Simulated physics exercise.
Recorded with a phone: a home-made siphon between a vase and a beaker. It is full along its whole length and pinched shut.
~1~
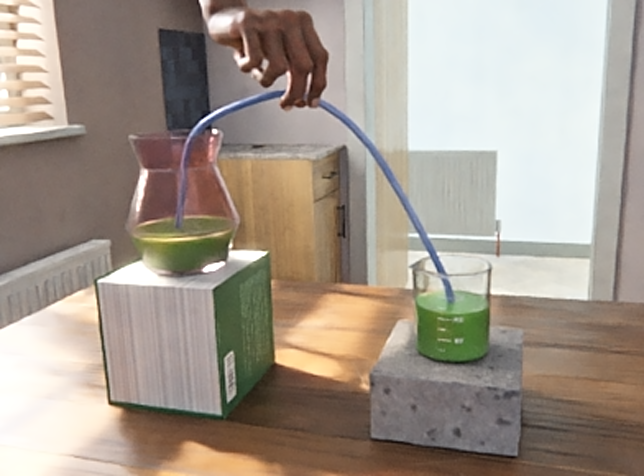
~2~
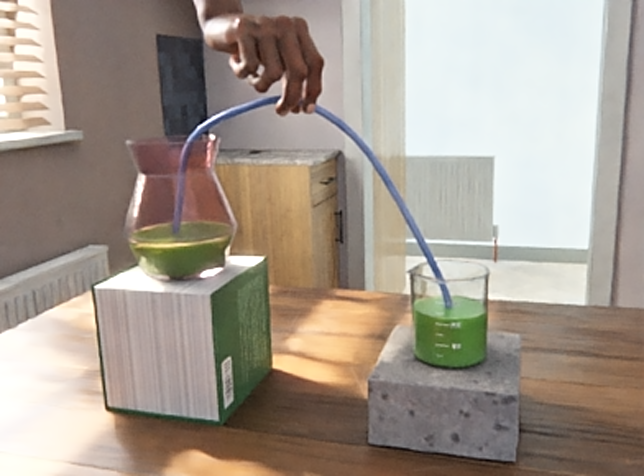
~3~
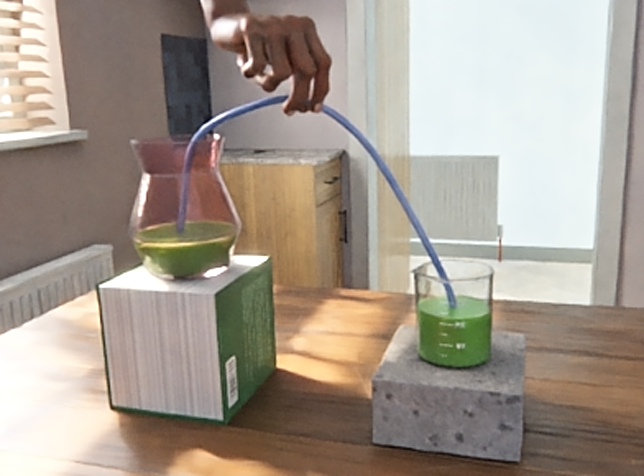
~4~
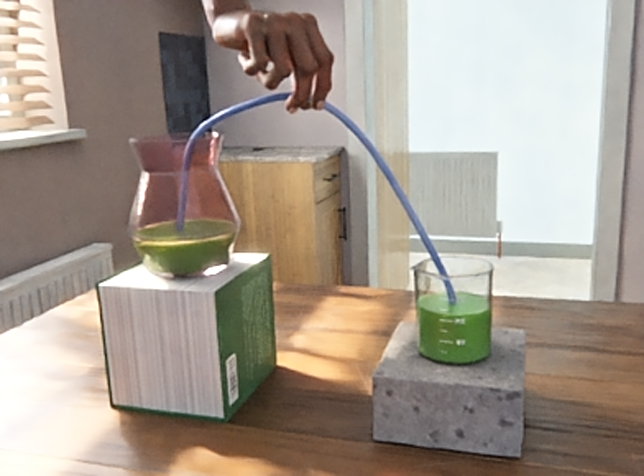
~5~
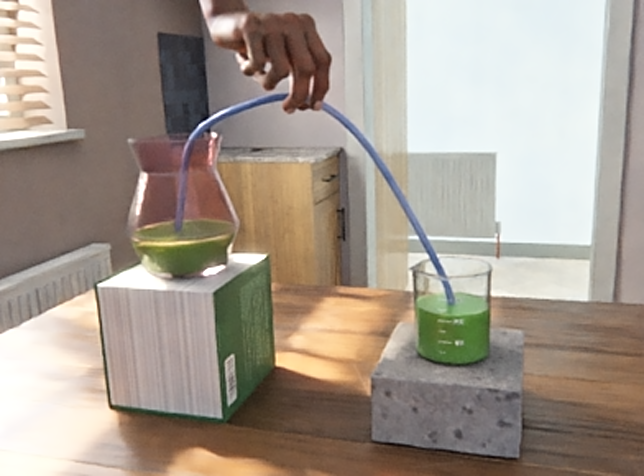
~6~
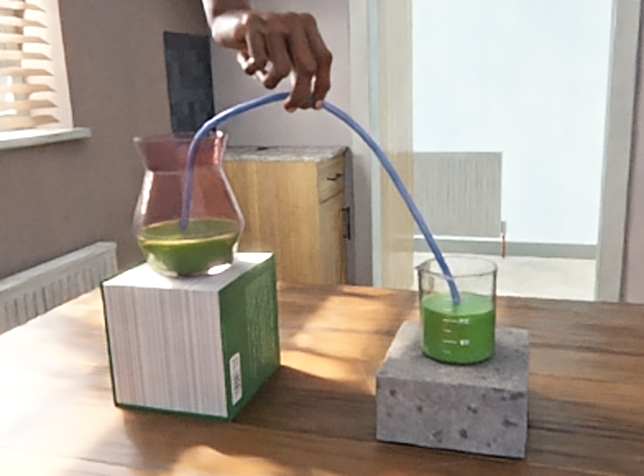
A hand pinched a blue hose arched between a vase of green liquid on a thick book and a beaker on a brick to the right, and nothing moved beyond a slight shake.
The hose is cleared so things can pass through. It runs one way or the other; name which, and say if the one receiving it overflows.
Green juice goes - the right way, receiving - overflow.
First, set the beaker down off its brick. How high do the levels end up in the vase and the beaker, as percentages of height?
Around 10 and 100 percent.
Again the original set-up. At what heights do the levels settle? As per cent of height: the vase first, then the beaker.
10 % and 100 %.
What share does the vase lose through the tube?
It comes to about 70 in a hundred.
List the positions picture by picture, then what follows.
Nothing flows; vase (182, 197) about a quarter full, up on the thick book; beaker (453, 306) about half full, up on the brick, in the first frame.
Fingers on the hose; vase about a quarter full, surface at (182, 233); beaker about half full, surface at (450, 307), in the second frame.
Still shut; vase (184, 202) about a quarter full; beaker (455, 311) about half full, in the third frame.
The hose is pinched; vase about a quarter full, surface at (185, 230); beaker about half full, surface at (455, 303), in the fourth frame.
Nothing flows; vase (181, 201) about a quarter full, up on the thick book; beaker (453, 308) about half full, up on the brick, in the fifth frame.
Fingers on the hose; vase about a quarter full, surface at (189, 229); beaker about half full, surface at (458, 303), in the sixth frame.
Next, the vase is about a quarter full; the beaker is about three quarters full.
After that, the vase is nearly empty; the beaker is full to the brim; the lower one has run over.
Finally, the vase is nearly empty; the beaker is full to the brim; the lower one has run over.
